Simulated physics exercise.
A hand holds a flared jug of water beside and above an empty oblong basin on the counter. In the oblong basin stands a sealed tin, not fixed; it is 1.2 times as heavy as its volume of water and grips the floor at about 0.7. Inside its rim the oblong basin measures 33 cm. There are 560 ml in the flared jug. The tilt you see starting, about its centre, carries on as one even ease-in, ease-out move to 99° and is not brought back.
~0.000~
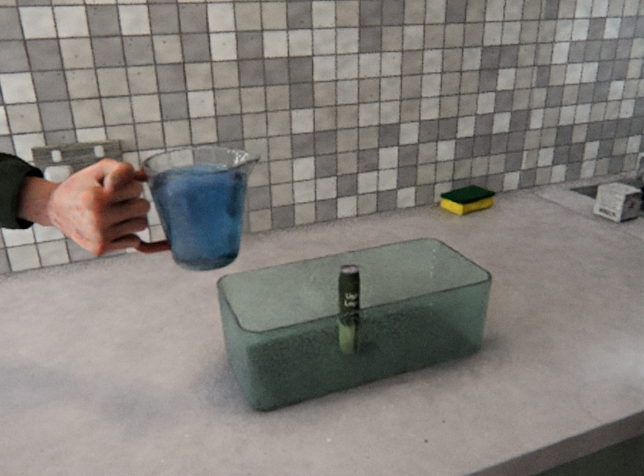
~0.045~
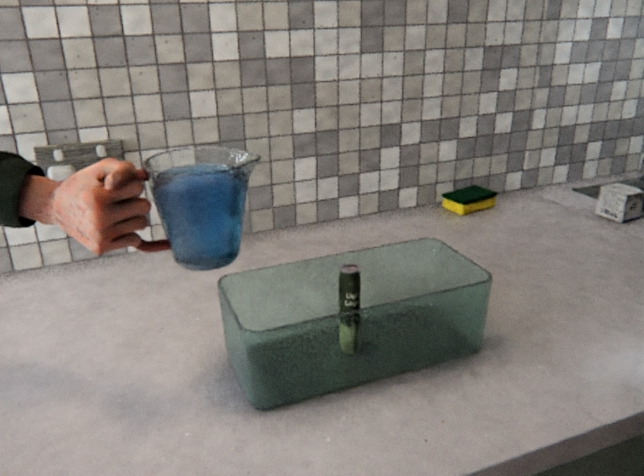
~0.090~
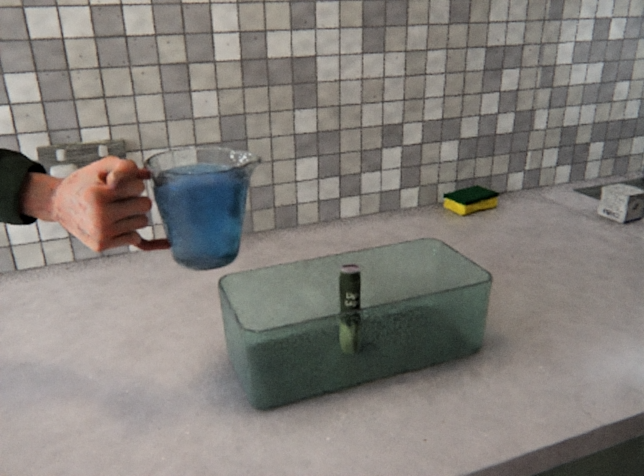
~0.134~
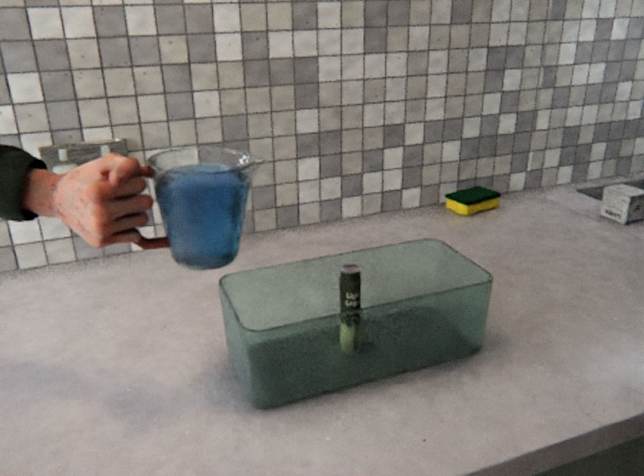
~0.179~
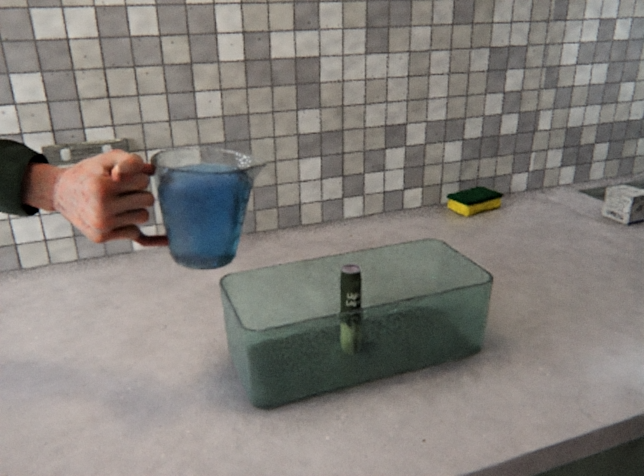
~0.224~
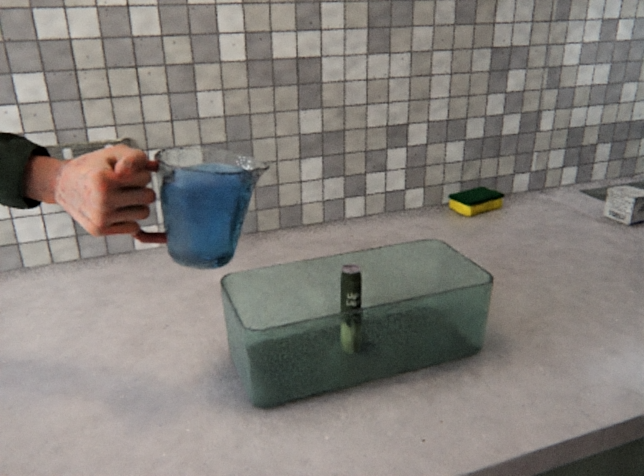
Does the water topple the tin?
The tin remains upright.
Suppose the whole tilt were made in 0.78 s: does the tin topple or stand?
The tin remains upright.
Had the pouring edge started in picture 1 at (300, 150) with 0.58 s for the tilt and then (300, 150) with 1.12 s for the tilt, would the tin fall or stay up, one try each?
First it falls; then it falls.
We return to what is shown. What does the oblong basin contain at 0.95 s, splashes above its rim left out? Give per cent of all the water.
Near 60 in a hundred.
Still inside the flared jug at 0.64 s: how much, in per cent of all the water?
Near 78 in a hundred.
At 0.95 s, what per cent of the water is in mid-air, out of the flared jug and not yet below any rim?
About 16 per cent.
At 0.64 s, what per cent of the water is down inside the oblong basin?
About 6 per cent.
By 0.64 s the tilt is 61° and 77 per cent is still to pour; the tin stands where it began.
By 0.95 s the tilt is 93° and 25 per cent is still to pour; the tin stands where it began.
By 1.27 s the tilt is 99° and 1 per cent is still to pour; the tin stands where it began.
By 1.62 s the tilt is 99° and 0 per cent is still to pour; the tin stands where it began.
At rest the tin stands where it began.
